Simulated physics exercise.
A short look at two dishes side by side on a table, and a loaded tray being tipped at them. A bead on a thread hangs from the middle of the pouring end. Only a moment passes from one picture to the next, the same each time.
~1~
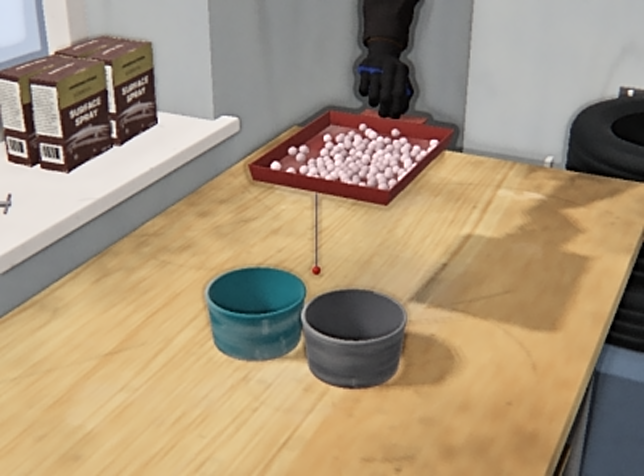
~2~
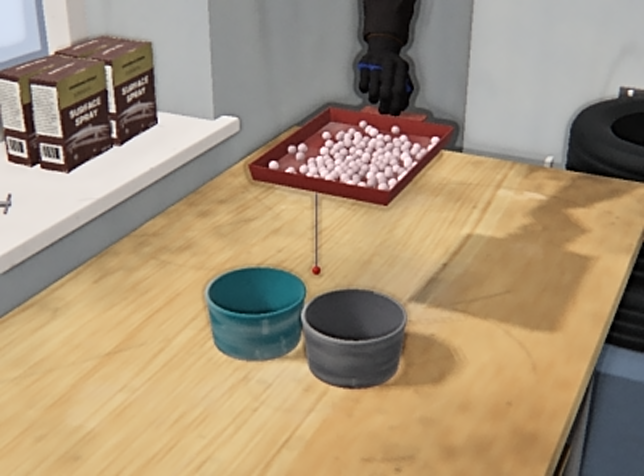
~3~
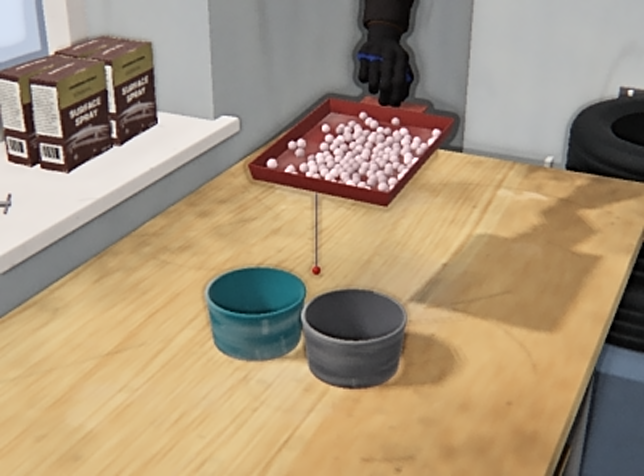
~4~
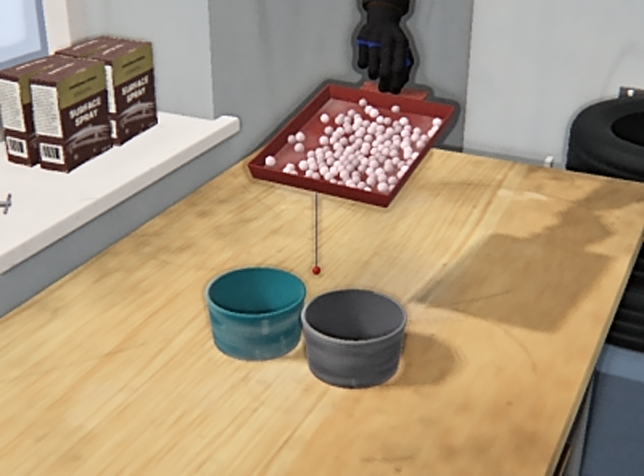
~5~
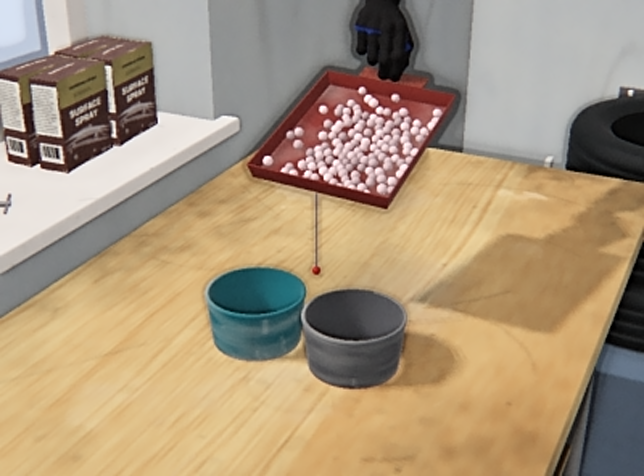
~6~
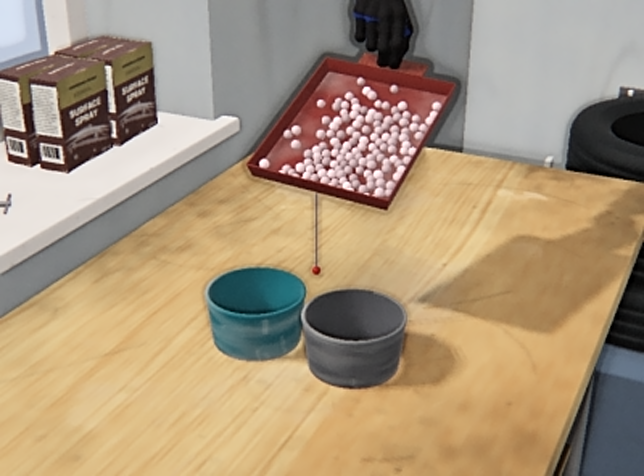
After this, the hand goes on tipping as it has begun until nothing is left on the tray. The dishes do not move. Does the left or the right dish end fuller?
It favours the right-hand dish.
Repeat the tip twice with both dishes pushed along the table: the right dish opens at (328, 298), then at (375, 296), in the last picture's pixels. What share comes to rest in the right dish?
Roughly 70 per cent, and 40 per cent.
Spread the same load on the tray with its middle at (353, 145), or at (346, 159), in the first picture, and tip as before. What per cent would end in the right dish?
In turn 80 and 80 in a hundred.
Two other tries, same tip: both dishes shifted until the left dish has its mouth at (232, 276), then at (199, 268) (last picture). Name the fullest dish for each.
At the first place the right dish, at the second the right dish.
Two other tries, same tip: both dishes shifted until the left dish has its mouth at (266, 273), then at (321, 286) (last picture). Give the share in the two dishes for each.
About 60 and 50 per cent.
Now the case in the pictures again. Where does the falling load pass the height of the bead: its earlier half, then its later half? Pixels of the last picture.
Around (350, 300) and then (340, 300).
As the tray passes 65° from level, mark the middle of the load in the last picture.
Around (343, 173).
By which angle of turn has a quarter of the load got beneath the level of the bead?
Near 90 degrees.
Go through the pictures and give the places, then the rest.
The first frame shows corners of the pouring end (253, 164) and (387, 189), level; middle of the load (359, 164), sugar pearls; left dish (232, 332); right dish (333, 359); bead on its thread (317, 270).
The second frame shows corners of the pouring end (253, 164) and (387, 190), level; middle of the load (359, 163).
The third frame shows corners of the pouring end (252, 164) and (387, 191), tipped barely, lowest at the right corner; middle of the load (359, 160).
The fourth frame shows corners of the pouring end (252, 163) and (387, 193), tipped a little, lowest at the right corner; middle of the load (359, 155).
The fifth frame shows corners of the pouring end (251, 163) and (386, 195), tipped clearly, lowest at the right corner; middle of the load (358, 152), about a tenth on the move.
The sixth frame shows corners of the pouring end (251, 163) and (386, 197), tipped clearly, lowest at the right corner; middle of the load (356, 152), almost all on the move; left dish (232, 332); right dish (333, 359).
Just after the last frame, tray tipped steeply; almost all on the tray; just a few in the right dish; just a few in the air.
A moment on, tray tipped past a quarter turn; about a tenth on the tray; roughly half in the right dish; about a tenth in the left dish; just a few outside both; roughly a quarter in the air.
Further on, tray tipped past a quarter turn; the larger part in the right dish; roughly a quarter in the left dish; about a tenth outside both.
When it is over, tray tipped past a quarter turn; the larger part in the right dish; roughly a quarter in the left dish; about a tenth outside both.
